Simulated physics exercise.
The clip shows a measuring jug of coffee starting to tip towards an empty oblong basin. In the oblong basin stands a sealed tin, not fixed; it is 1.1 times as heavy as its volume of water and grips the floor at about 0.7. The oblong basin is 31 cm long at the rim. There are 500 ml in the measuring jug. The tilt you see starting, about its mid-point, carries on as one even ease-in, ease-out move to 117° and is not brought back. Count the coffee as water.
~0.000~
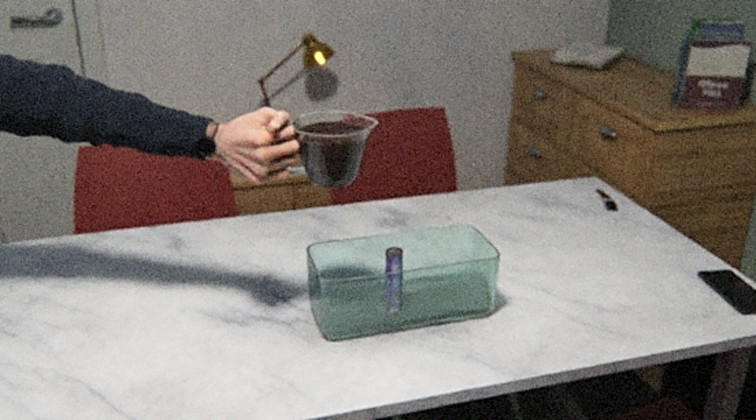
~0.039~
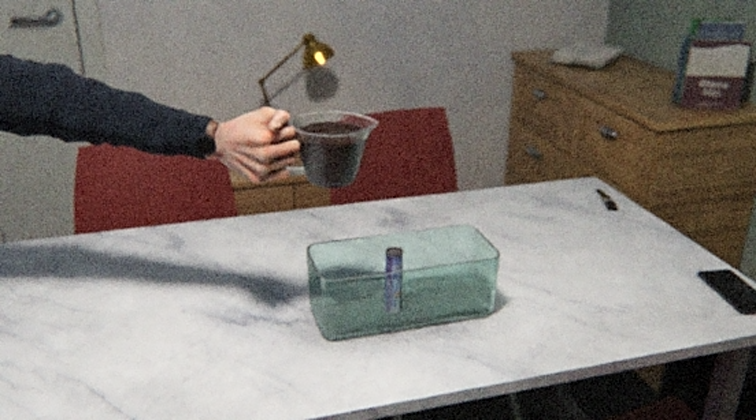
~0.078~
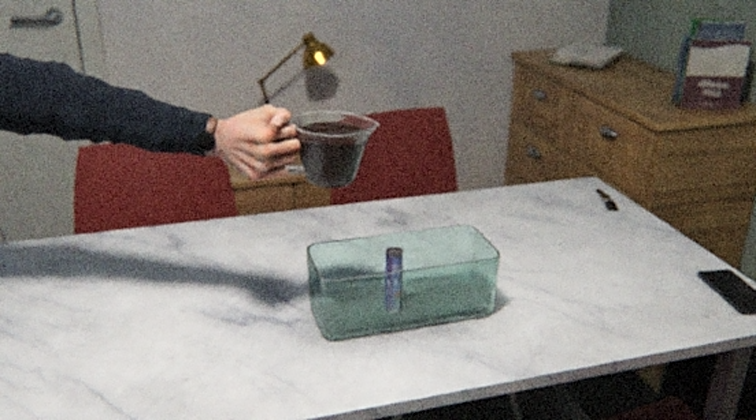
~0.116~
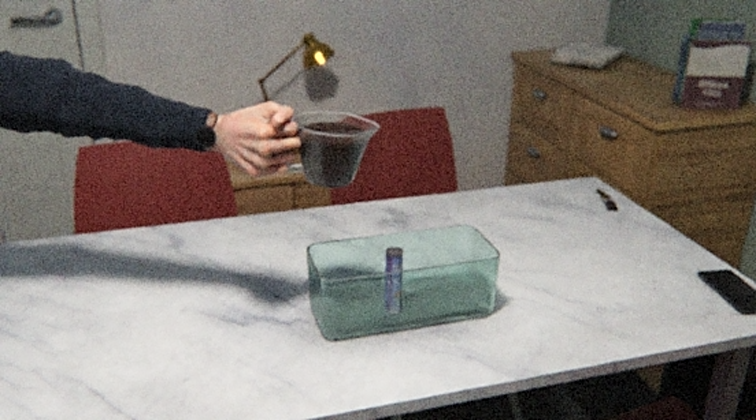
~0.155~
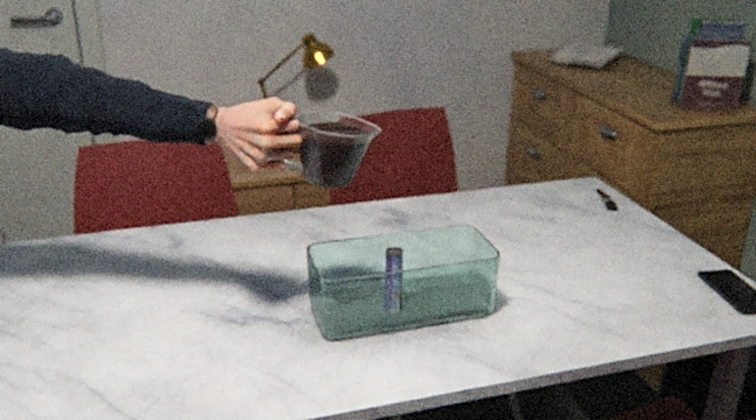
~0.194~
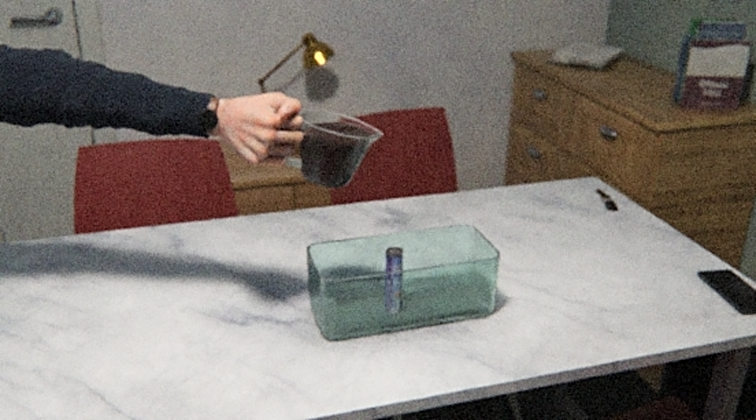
A hand held a clear measuring jug of dark coffee above a marble-topped table, then slowly tilted it slightly to the right, while a greenish see-through basin and a small purple tin stayed still below.
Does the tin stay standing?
It remains upright.
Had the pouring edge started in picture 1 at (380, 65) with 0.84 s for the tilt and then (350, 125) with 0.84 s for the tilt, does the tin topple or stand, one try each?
First it keeps standing; then it goes over.
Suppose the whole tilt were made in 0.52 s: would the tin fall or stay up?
The tin goes over.
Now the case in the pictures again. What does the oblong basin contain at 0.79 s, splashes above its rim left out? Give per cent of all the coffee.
Near 88 in a hundred.
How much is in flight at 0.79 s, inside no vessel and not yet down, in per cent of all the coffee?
About 12 per cent.
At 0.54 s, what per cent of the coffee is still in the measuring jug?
Near 46 in a hundred.
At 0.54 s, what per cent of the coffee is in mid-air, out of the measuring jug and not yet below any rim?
Some 42 per cent.
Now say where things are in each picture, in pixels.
In the first frame, it leans 0°; its right rim is at (377, 121); the coffee meets the walls at (296, 134) and (365, 128); the oblong basin's rim runs from (314, 264) to (487, 241); the tin's top is at (394, 254).
In the second frame, it leans 1°; its right rim is at (378, 121); the coffee meets the walls at (296, 134) and (365, 128).
In the third frame, it leans 2°; its right rim is at (379, 123); the coffee meets the walls at (296, 134) and (366, 129).
In the fourth frame, it leans 5°; its right rim is at (380, 125); the coffee meets the walls at (298, 133) and (367, 130).
In the fifth frame, it leans 10°; its right rim is at (381, 128); the coffee meets the walls at (300, 132) and (369, 131).
In the sixth frame, it leans 15°; its right rim is at (382, 133); the coffee meets the walls at (301, 133) and (372, 131).
After 0.54 s the tilt is 84° and 46 per cent is still to pour; the tin stands where it began.
After 0.79 s the tilt is 116° and 1 per cent is still to pour; the tin stands where it began.
After 1.05 s the tilt is 117° and 0 per cent is still to pour; the tin stands where it began.
After 1.34 s the tilt is 117° and 0 per cent is still to pour; the tin stands where it began.
In the end the tin stands where it began.
